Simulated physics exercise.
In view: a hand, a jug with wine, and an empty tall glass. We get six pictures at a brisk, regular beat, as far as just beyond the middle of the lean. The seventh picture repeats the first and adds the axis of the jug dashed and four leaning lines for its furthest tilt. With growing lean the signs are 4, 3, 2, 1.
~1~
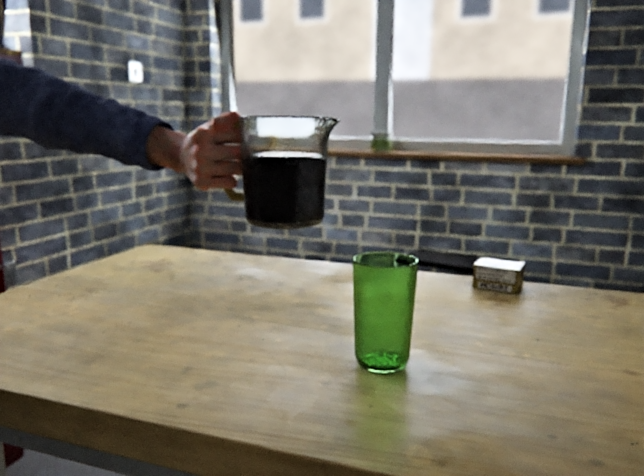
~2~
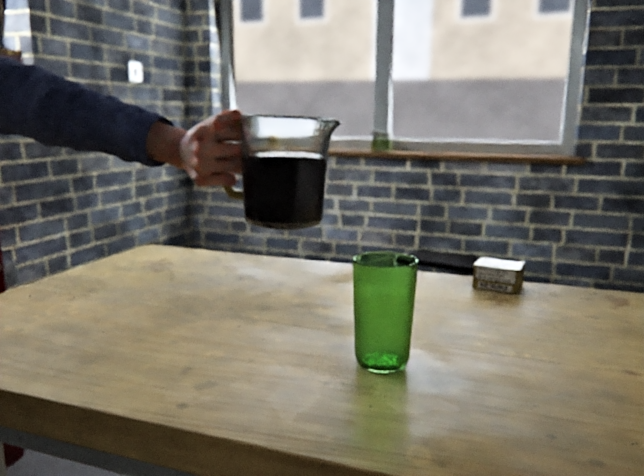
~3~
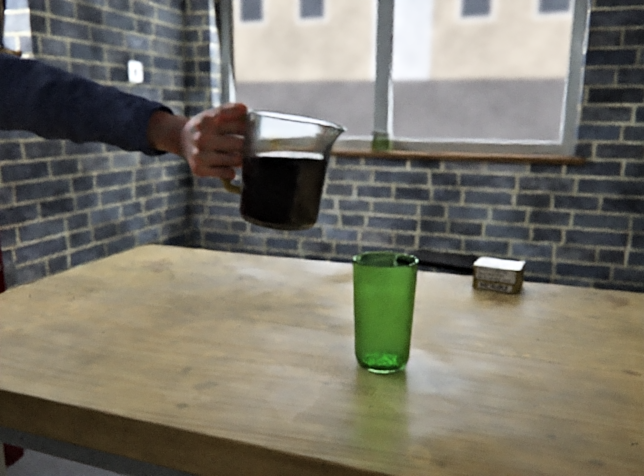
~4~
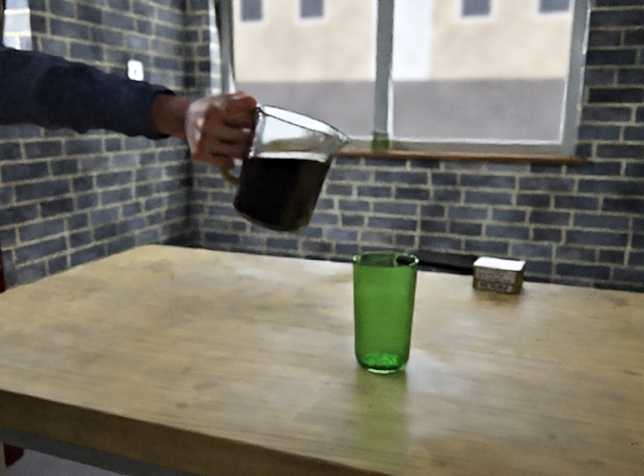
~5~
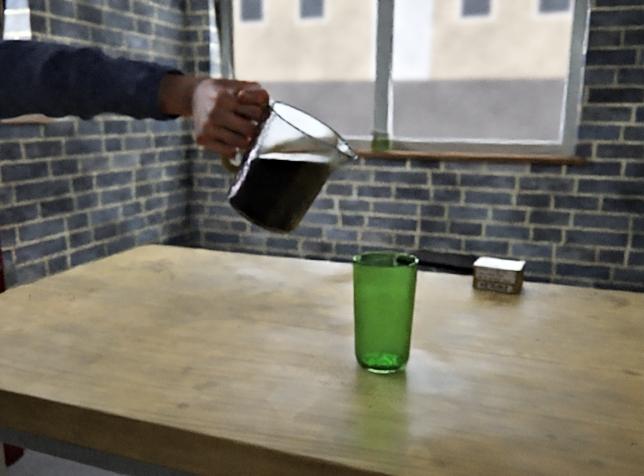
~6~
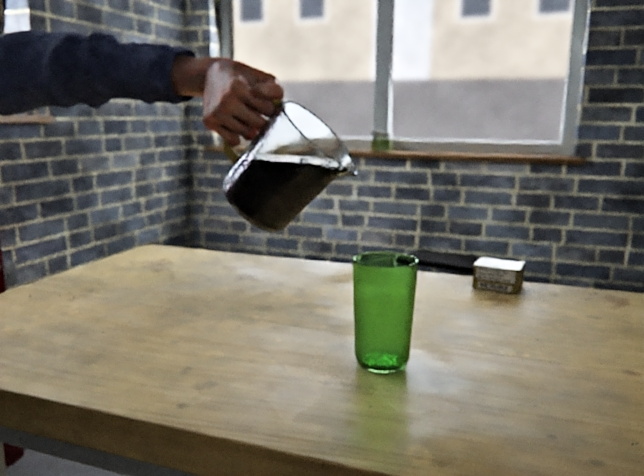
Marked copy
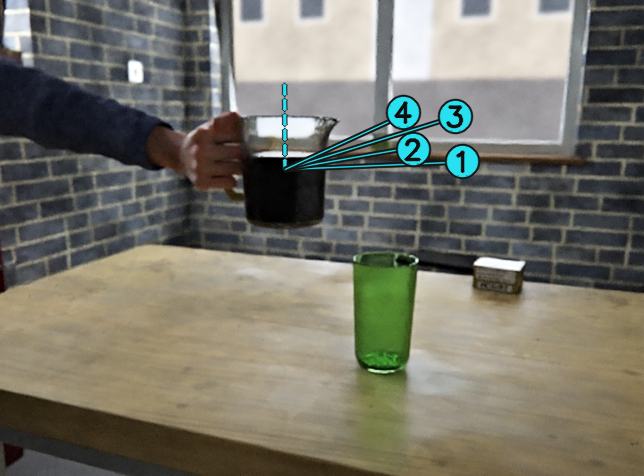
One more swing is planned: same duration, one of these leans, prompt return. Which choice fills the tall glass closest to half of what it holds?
4 is best.
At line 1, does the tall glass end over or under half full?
Over half.
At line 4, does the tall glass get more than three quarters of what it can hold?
No.
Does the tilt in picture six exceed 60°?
No.
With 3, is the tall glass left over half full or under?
Over half.
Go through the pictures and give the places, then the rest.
The first frame shows upright, lip at (338, 120); rim of the tall glass round (385, 259); nothing has left yet.
The second frame shows tipped about 2°, lip at (339, 122); nothing has left yet.
The third frame shows tipped about 9°, lip at (344, 129); nothing has left yet.
The fourth frame shows tipped about 18°, lip at (350, 141); nothing has left yet.
The fifth frame shows tipped about 30°, lip at (354, 157); nothing has left yet.
The sixth frame shows tipped about 43°, lip at (355, 174); nothing has left yet.
On the marked copy, 1 at (445, 162); 2 at (396, 150); 3 at (439, 121); 4 at (388, 121).
For line 1, the tall glass ends with about 96 % of what it can hold; 6 % of the wine is spilt.
For line 2, the tall glass ends with about 85 % of what it can hold; 3 % of the wine is spilt.
For line 3, the tall glass ends with about 69 % of what it can hold.
For line 4, the tall glass ends with about 51 % of what it can hold.
